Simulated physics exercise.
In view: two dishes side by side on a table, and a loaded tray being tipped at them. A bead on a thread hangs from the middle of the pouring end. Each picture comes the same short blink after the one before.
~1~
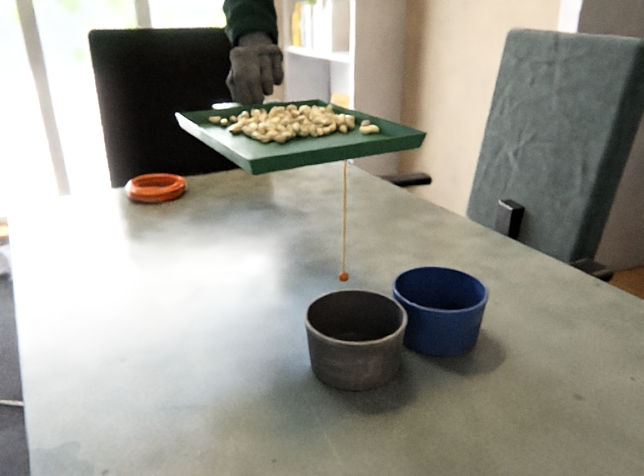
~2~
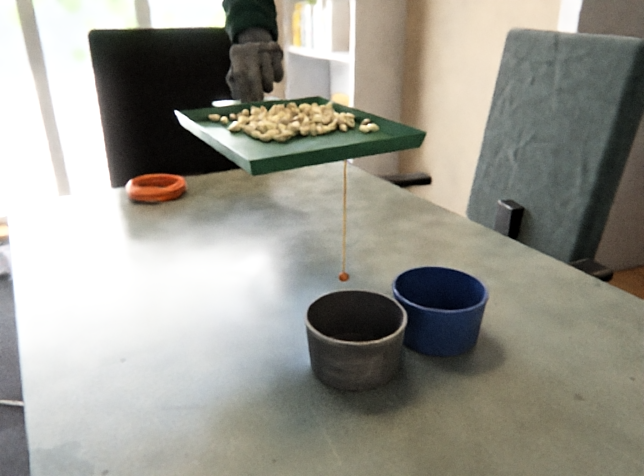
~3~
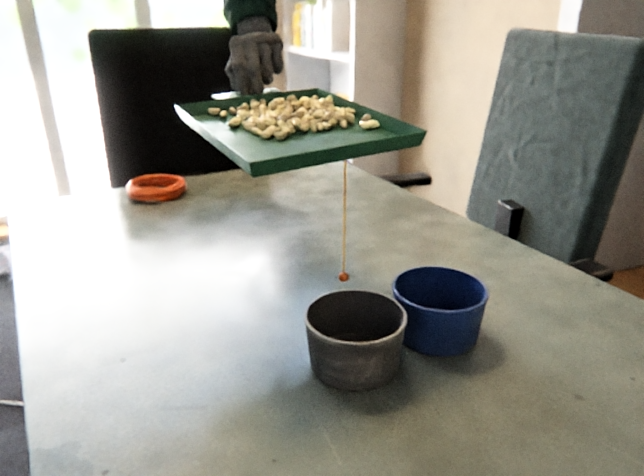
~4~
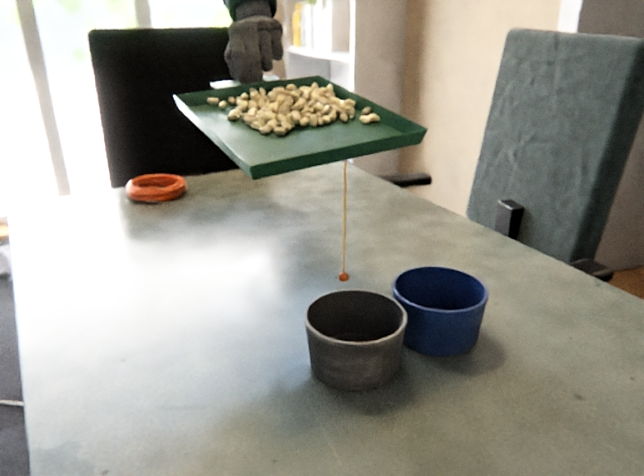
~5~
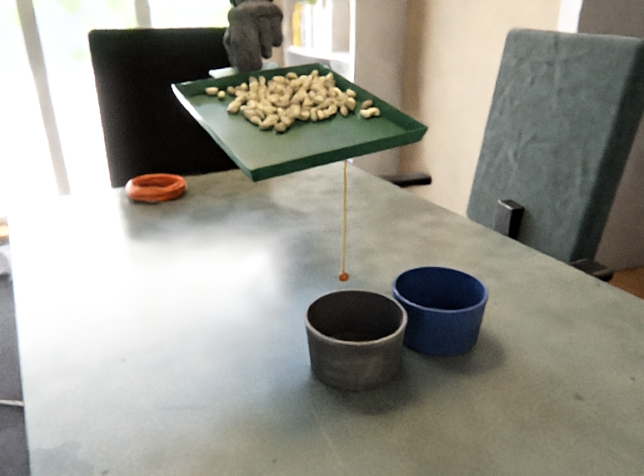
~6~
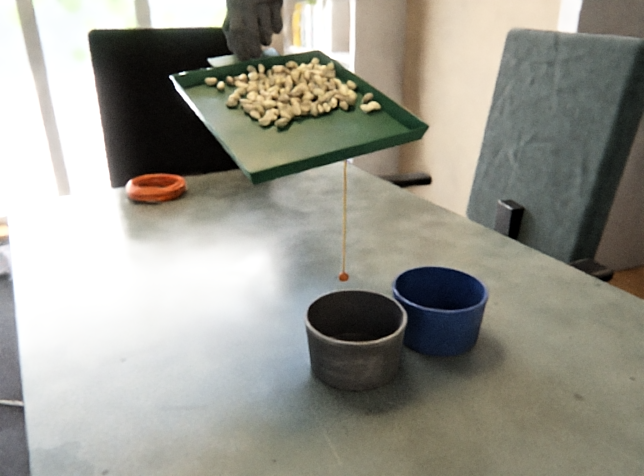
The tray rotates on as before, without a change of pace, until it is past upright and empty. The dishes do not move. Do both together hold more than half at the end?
Caught overall: Under half.
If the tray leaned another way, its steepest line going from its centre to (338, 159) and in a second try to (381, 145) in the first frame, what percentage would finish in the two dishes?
Roughly 70 per cent, and 30 per cent.
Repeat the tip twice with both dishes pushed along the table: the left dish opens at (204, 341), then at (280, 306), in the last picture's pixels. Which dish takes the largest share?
First the dish on the right, then the left dish.
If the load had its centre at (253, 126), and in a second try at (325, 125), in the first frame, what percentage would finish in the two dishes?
Roughly 20 per cent, and 30 per cent.
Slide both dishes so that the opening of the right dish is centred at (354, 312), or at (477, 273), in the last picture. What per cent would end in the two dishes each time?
About 80 and 0 per cent.
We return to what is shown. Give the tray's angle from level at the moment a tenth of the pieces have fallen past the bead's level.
Near 65 degrees.
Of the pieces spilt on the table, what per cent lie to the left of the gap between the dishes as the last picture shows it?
Close to 100 per cent.
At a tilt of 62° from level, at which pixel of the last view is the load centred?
Near (299, 158).
Just after the last frame, tray tipped steeply; the larger part on the tray; just a few in the left dish; about a tenth outside both; roughly a quarter in the air.
A moment on, tray tipped past a quarter turn; about a tenth on the tray; roughly a quarter in the left dish; roughly half outside both; roughly a quarter in the air.
Further on, tray tipped past a quarter turn; roughly a quarter in the left dish; roughly two thirds outside both.
When it is over, tray tipped past a quarter turn; roughly a quarter in the left dish; not one in the right dish; roughly two thirds outside both.
